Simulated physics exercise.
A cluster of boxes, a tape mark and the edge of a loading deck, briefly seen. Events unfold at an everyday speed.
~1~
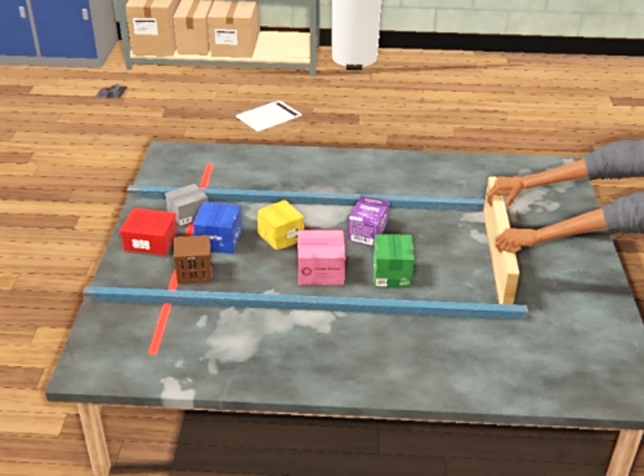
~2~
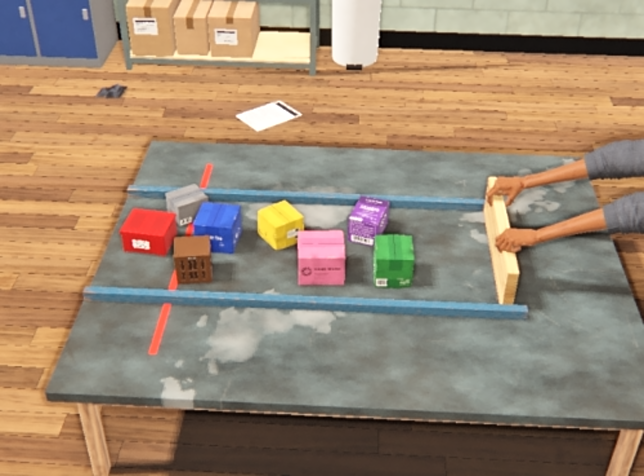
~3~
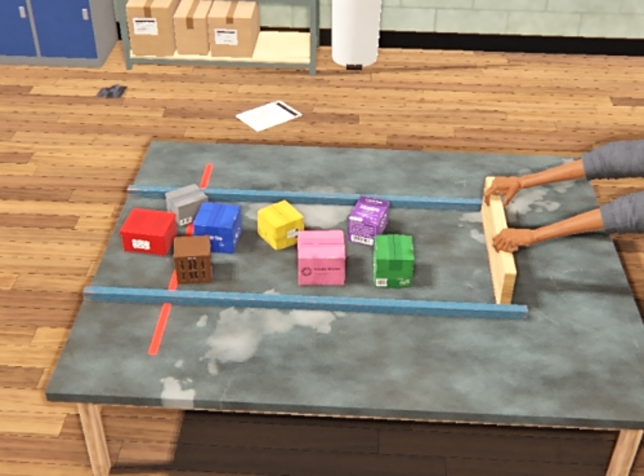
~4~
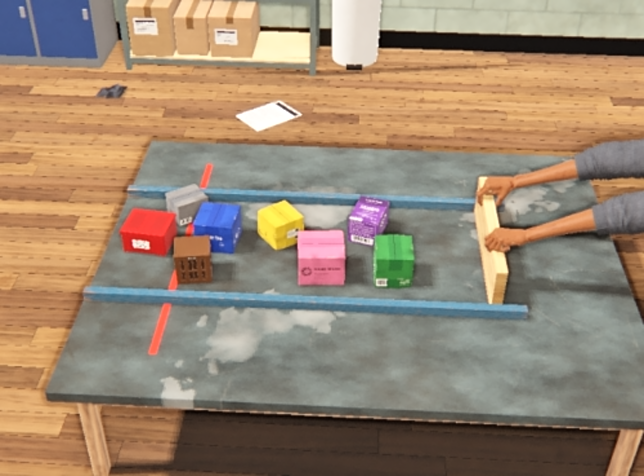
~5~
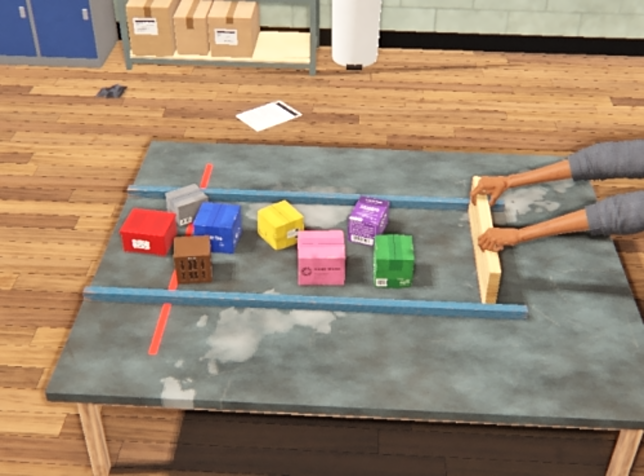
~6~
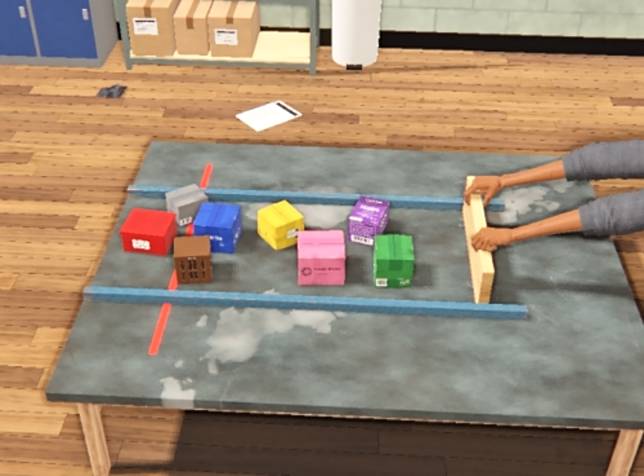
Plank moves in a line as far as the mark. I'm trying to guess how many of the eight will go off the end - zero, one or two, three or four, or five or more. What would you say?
I would say three or four.
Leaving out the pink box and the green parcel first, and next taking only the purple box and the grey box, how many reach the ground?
The first removal gives 2, the second gives 2.
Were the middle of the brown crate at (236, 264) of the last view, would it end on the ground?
It goes off the edge.
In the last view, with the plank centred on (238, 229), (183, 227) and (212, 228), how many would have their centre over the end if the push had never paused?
Respectively, 1, 3 and 1.
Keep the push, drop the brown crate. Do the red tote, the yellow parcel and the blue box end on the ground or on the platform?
Well, the red tote drops down, the yellow parcel is safe, and last of the three, the blue box drops down.
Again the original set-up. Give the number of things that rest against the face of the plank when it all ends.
2 touch it.
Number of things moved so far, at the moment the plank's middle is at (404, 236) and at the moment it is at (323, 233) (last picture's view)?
The first count is 1, and then it's 4.
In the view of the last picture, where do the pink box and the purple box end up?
In the last picture the pink box sits around (119, 251) and the purple box around (176, 215).
Early on, none off yet; red tote at rest near (150, 232); grey box at rest near (187, 205); brown crate at rest near (193, 260).
Finally, the number that fall off is three or four; lost, blue box, brown crate and red tote.
